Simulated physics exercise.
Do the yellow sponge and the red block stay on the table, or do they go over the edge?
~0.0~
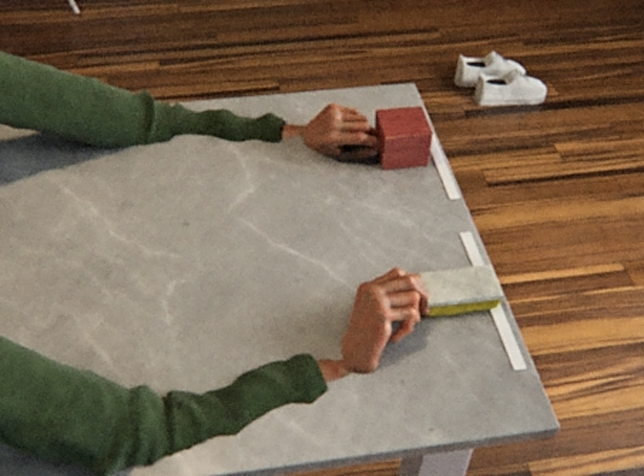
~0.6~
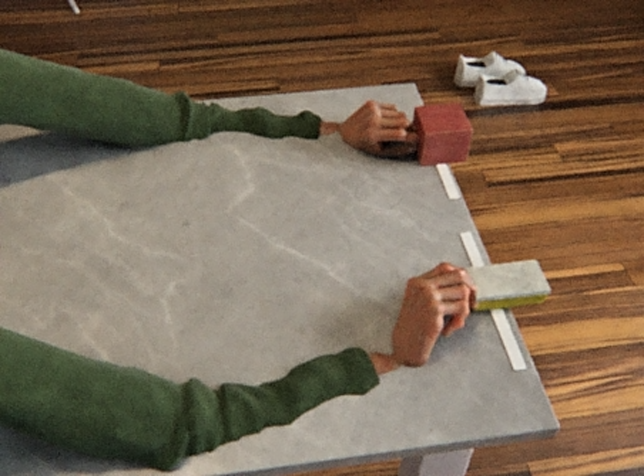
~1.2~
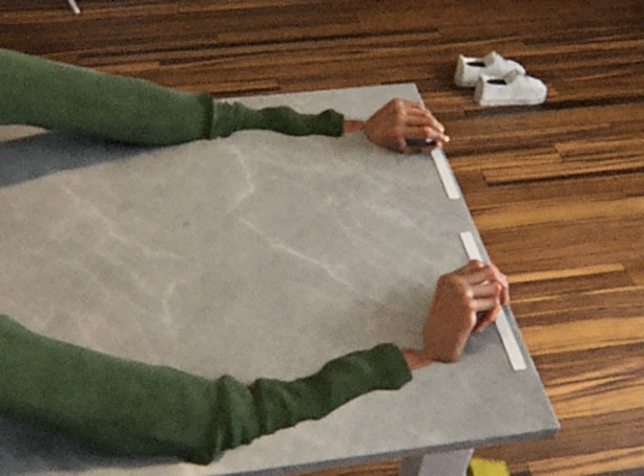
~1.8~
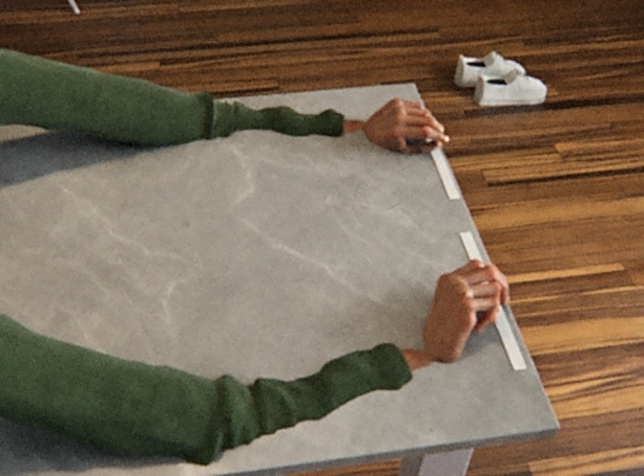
Both the yellow sponge and the red block go over the edge of the table.
The footage shows two green-sleeved arms pushing a red block and a yellow sponge rightward across a grey table, past white tape marks near the edge, until both objects go over and drop out of sight while the hands stop at the edge.
